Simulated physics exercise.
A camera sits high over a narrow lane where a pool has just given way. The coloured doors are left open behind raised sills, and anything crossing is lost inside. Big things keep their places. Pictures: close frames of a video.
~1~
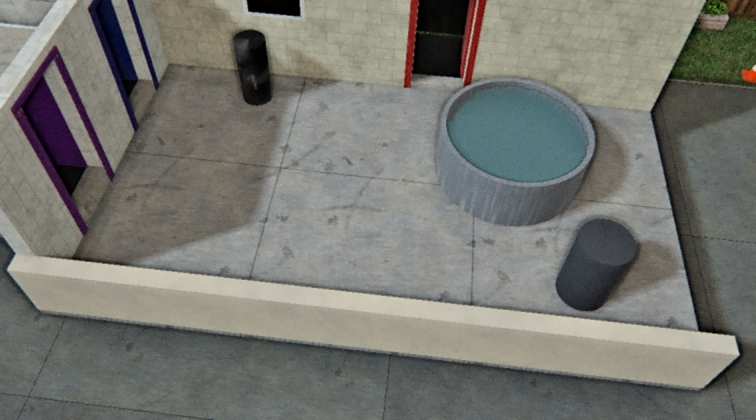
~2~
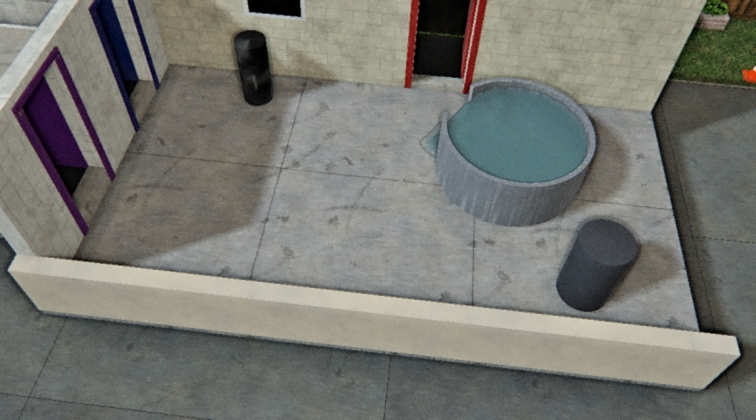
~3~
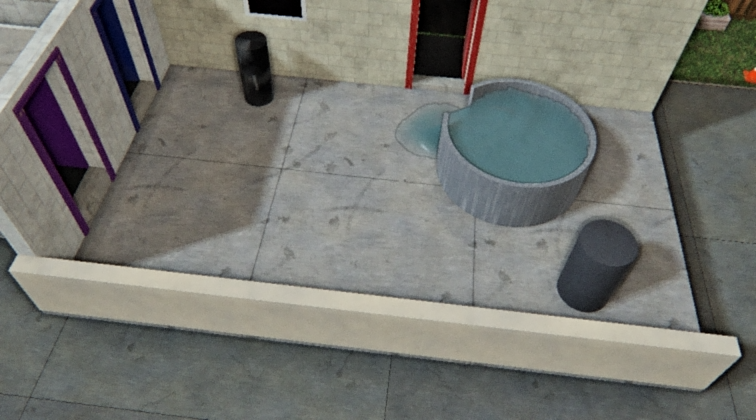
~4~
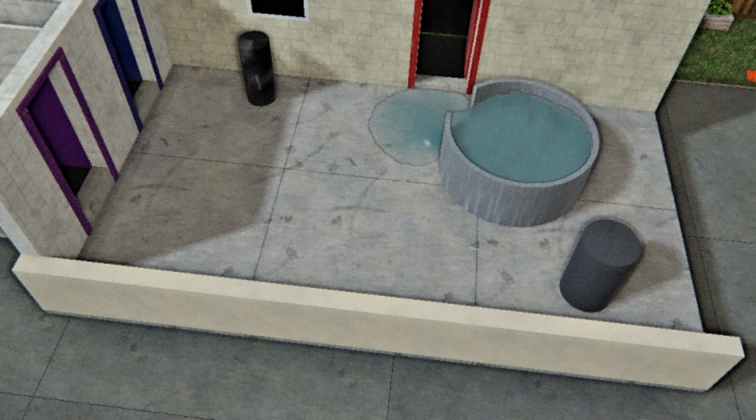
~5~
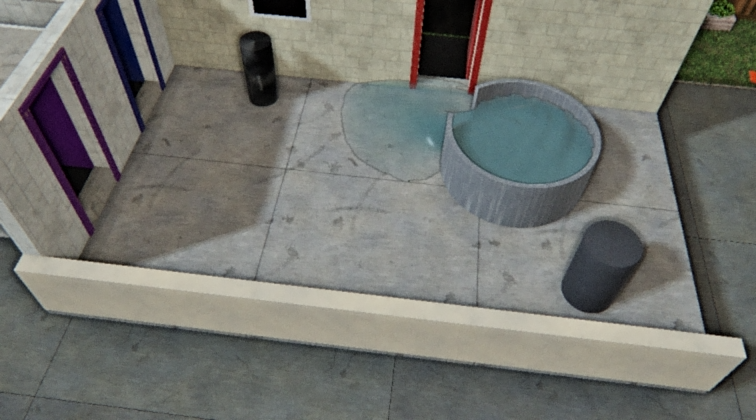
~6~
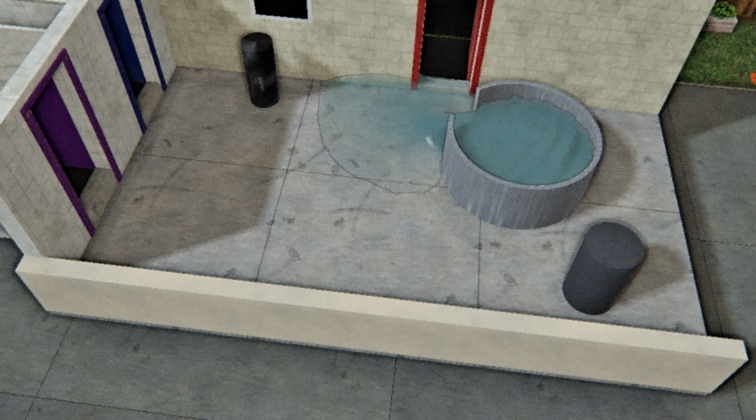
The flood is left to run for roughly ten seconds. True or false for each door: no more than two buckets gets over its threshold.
The red door - false; the purple door - true; the blue door - true.
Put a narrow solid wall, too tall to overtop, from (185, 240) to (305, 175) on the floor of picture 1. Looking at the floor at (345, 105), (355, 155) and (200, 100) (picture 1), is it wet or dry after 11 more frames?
Soaked, soaked, soaked.
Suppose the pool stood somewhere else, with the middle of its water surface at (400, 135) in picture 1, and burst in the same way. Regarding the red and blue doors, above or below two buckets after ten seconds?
I'd say red stays within the threshold while blue overshoots the threshold.
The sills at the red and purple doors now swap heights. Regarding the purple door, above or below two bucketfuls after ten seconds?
Purple: Swamped.
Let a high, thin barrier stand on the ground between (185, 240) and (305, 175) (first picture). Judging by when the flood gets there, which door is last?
My answer: The purple one.
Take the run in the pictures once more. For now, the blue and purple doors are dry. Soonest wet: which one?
First comes the blue door.
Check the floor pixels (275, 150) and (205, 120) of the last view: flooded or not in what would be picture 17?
Taking them as listed, I'd call them soaked and soaked.
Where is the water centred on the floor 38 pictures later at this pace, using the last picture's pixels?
The spot I would choose is (328, 177).
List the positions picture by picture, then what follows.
The first frame shows the pool at (517, 132) is whole and still.
In the second frame, water pours out at (453, 127) and has run to a hidden place.
In the third frame, water pours out at (453, 129) and has run to (401, 132).
In the fourth frame, water pours out at (456, 129) and has run to (382, 107).
In the fifth frame, water pours out at (457, 129) and has run to (355, 90).
In the sixth frame, the front is at (327, 81), out from the gap at (459, 130).
A moment on, water covers 25 % of the floor; the red door over two buckets in, the purple door not reached, the blue door not reached.
Next, water covers 35 % of the floor; the red door far over two buckets in, the purple door not reached, the blue door wet at the sill, nothing in.
Then, water covers 40 % of the floor; the red door far over two buckets in, the purple door wet at the sill, nothing in, the blue door under two buckets in.
Later, water covers 65 % of the floor; the red door far over two buckets in, the purple door wet at the sill, nothing in, the blue door under two buckets in.
In the end, water covers 95 % of the floor; the red door far over two buckets in, the purple door wet at the sill, nothing in, the blue door under two buckets in.
